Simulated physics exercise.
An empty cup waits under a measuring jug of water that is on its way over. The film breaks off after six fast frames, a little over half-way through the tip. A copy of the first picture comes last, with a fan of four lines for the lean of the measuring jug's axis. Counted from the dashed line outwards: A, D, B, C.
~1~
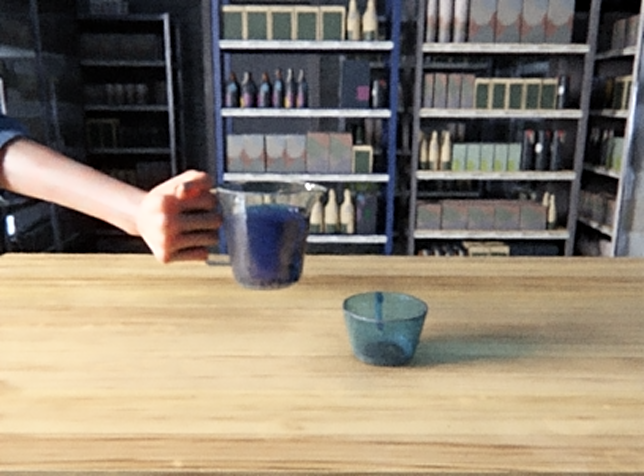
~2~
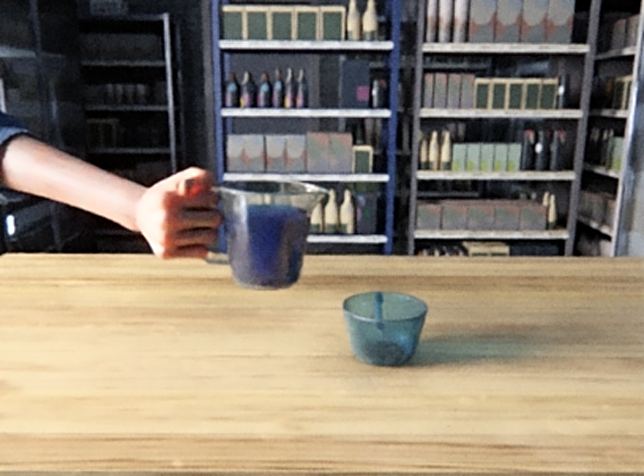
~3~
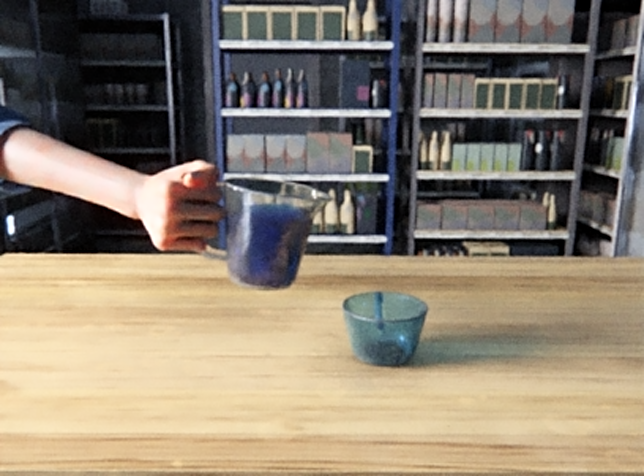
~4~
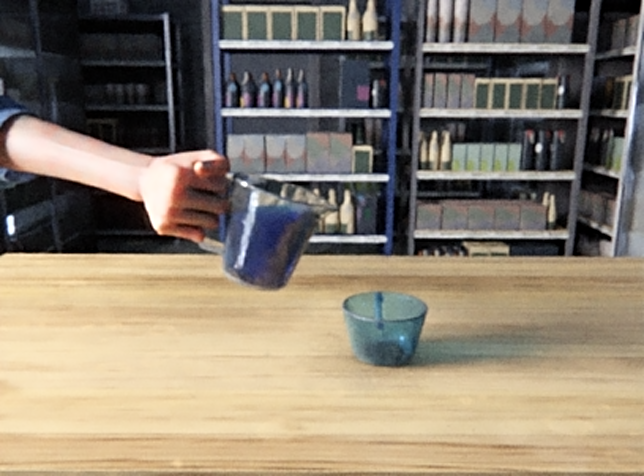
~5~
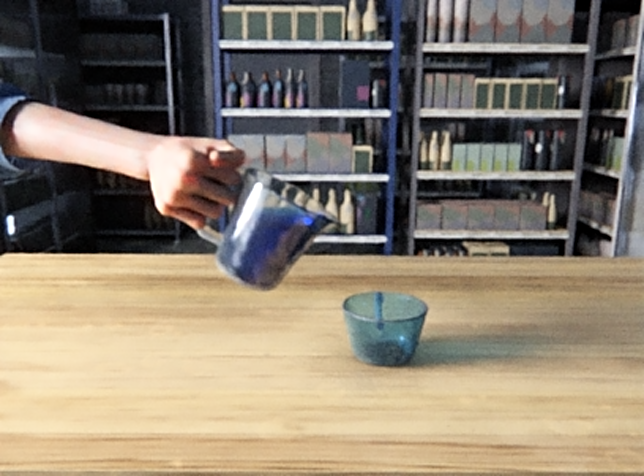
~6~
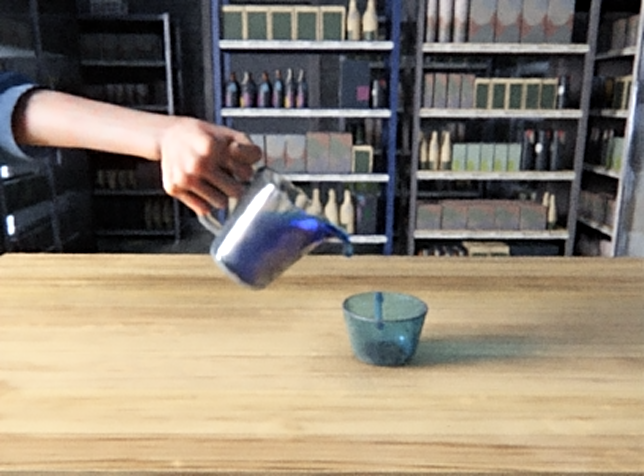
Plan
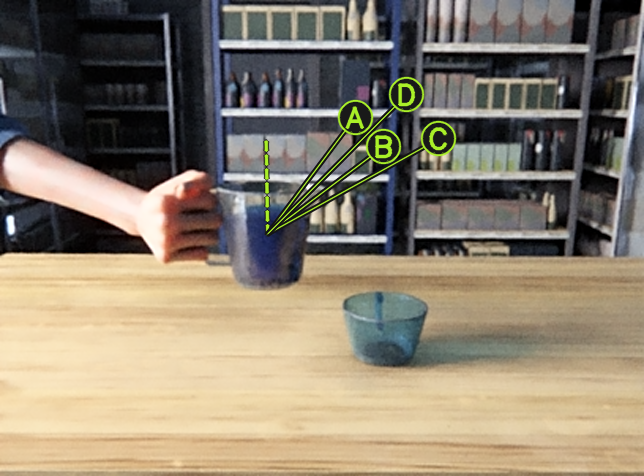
A hand held a measuring jug of blue liquid above a wooden counter and steadily tipped it rightward, until a dark blue stream curved over the lip above a small teal cup.
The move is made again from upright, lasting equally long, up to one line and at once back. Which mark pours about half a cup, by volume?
Choose B.
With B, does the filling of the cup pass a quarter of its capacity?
Yes, it does.
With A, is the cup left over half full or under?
Under half.
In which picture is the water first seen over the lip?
Picture 6.
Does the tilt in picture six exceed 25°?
Yes.
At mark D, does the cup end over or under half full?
Under.
In lime, A at (344, 130); B at (370, 156); C at (423, 147); D at (394, 106).
With A, the cup ends with about 14 % of what it can hold.
With B, the cup ends with about 51 % of what it can hold.
With C, the cup ends with about 73 % of what it can hold; 3 % of the water is spilt.
With D, the cup ends with about 30 % of what it can hold.
